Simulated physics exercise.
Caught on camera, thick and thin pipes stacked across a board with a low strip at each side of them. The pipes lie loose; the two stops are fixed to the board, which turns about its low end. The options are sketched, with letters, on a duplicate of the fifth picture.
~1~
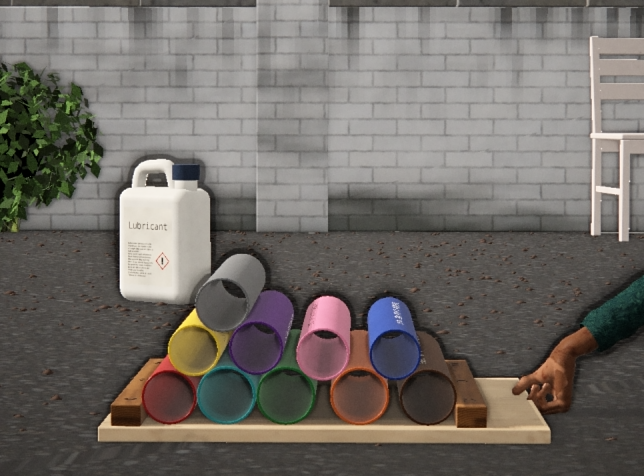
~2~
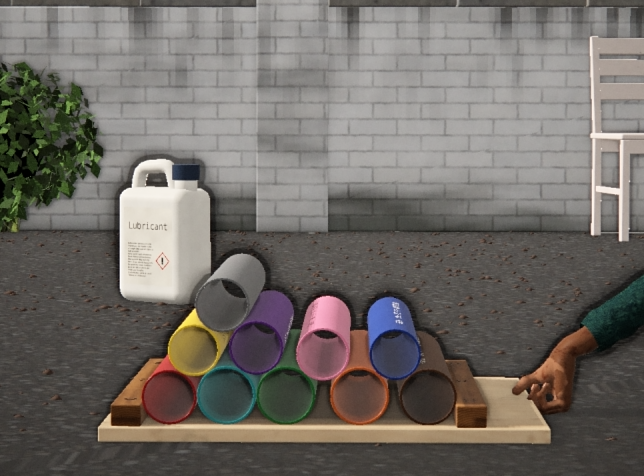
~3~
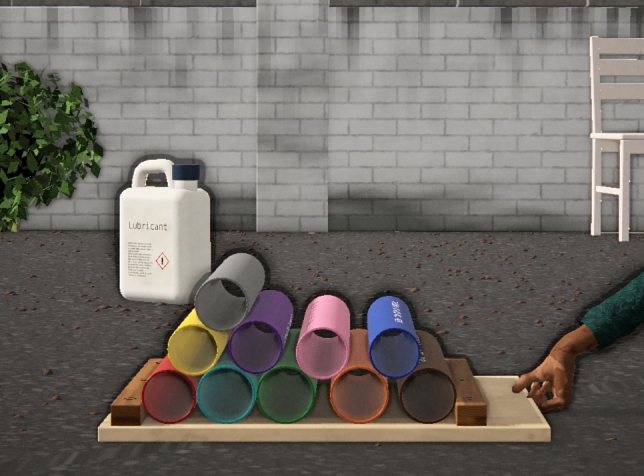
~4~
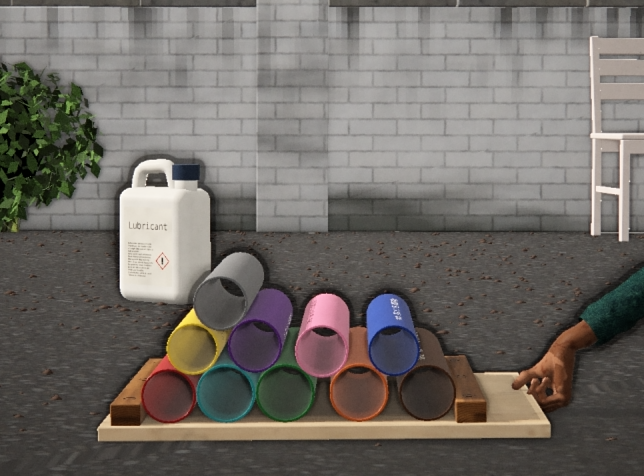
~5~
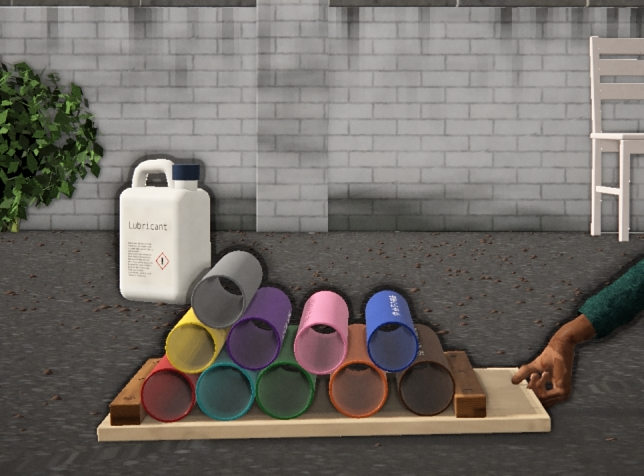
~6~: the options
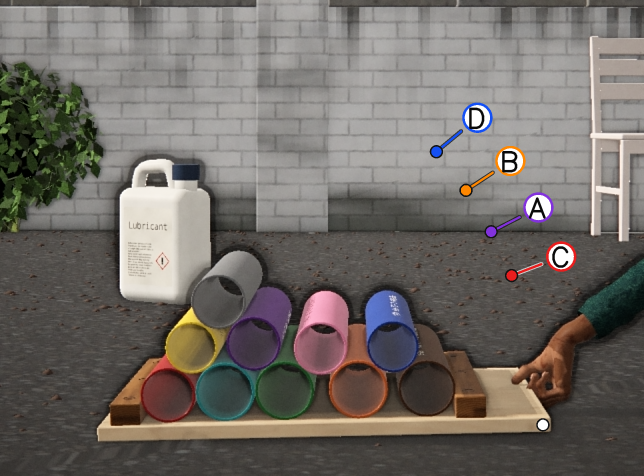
On rough ground before a grey brick wall, a hand at the right end of a board raised that end very slightly, while the nine colourful pipes stacked on it barely shifted.
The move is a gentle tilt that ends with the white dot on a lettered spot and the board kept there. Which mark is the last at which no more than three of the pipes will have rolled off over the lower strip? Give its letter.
Mark A is as high as it can go.
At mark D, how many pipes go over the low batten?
The count is five.
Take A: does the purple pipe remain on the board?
Yes.
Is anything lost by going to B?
Yes.
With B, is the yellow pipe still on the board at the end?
No.
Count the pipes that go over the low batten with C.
With C, none.
On the marked copy, A at (491, 232); B at (466, 190); C at (511, 276); D at (437, 152); the white dot at (543, 425).
With A. Early on, board at 18°.
Further on, board at 28°.
At the end, board at 28°, two over the low batten (yellow, grey).
As for the rest, B five over the low batten; C none over the low batten; D five over the low batten.
